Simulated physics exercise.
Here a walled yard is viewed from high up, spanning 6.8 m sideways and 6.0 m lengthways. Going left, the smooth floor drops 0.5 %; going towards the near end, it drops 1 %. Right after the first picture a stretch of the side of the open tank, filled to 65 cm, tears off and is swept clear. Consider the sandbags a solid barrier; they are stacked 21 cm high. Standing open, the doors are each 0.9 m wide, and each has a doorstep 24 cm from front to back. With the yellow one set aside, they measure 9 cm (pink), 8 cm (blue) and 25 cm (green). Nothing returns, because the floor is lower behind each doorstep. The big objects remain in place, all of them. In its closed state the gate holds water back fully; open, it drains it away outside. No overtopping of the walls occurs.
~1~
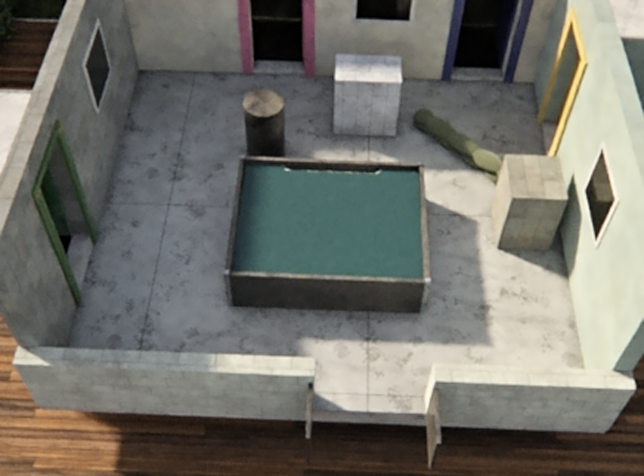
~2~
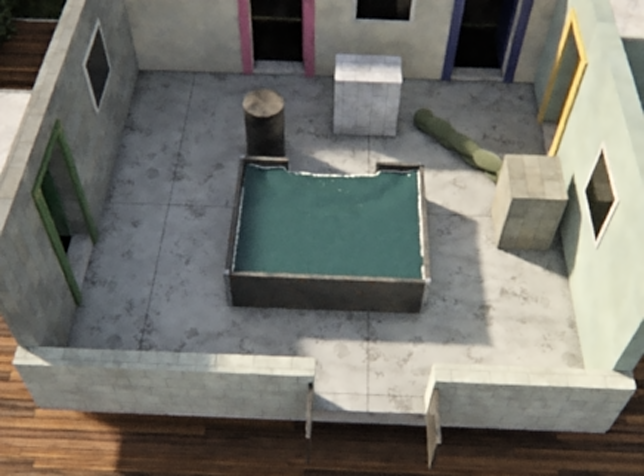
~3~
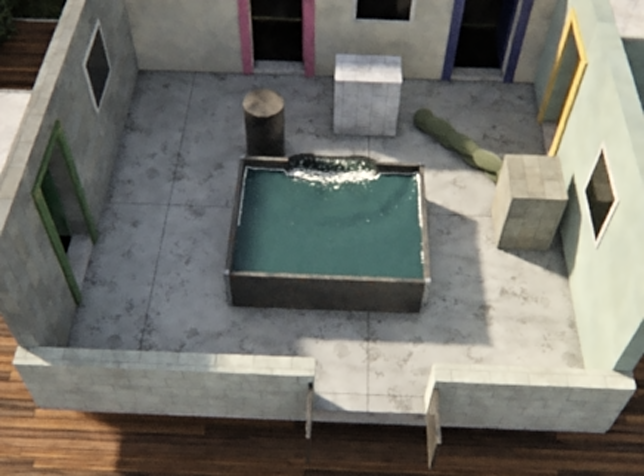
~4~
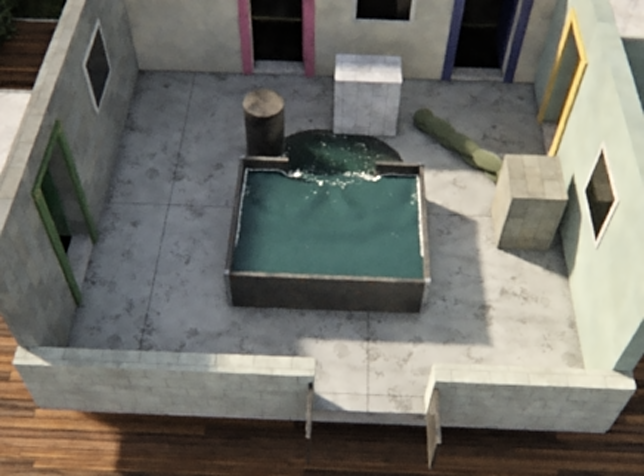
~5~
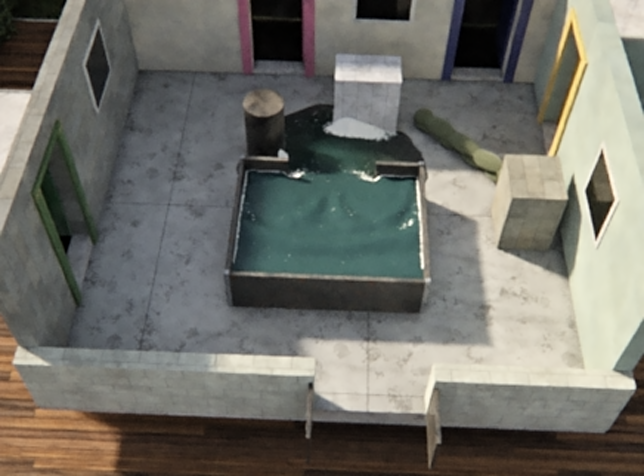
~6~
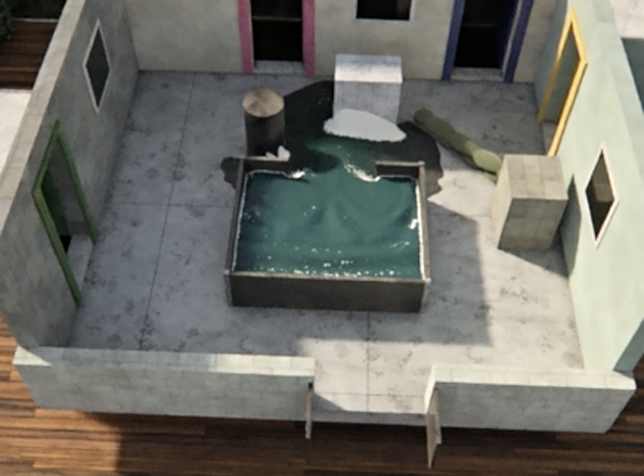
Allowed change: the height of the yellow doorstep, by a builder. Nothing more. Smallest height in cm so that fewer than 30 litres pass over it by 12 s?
I would say 7 cm.
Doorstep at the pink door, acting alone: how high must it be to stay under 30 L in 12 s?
For the pink door, about 26 cm.
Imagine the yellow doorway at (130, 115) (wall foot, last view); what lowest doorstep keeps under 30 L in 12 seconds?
Roughly 12.0 cm, give or take.
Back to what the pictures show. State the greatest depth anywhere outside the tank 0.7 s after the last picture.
46 cm.
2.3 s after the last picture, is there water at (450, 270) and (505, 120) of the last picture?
In turn: Wet, flooded.
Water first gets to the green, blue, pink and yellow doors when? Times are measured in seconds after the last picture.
Green 3.4 s, blue 1.8 s, pink 0.2 s, yellow 1.8 s.
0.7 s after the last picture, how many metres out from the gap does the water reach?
Around 3.2 m out.
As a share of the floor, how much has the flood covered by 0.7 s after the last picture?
Near 20 per cent of the open floor.
Then, 0.7 s after the last picture water covers 20 % of the floor, deepest (46 cm) near (347, 138); it has not reached the yellow door.
Then, 2.3 s after the last picture water covers 50 % of the floor, deepest (30 cm) near (150, 72); 6 cm at the yellow door, 0 litres in over its 9 cm doorstep.
Then, 11.3 s after the last picture water covers 95 % of the floor, deepest (12 cm) near (58, 381); 7 cm at the yellow door, 10 litres in over its 9 cm doorstep.
At the yellow door as built, the water peaked near 12 cm, 5.5 s after the last picture.
With a doorstep of 6 cm, 44 litres would have come in within the 12 s; with 8 cm, 18 litres. So under 30 litres takes about 7 cm.
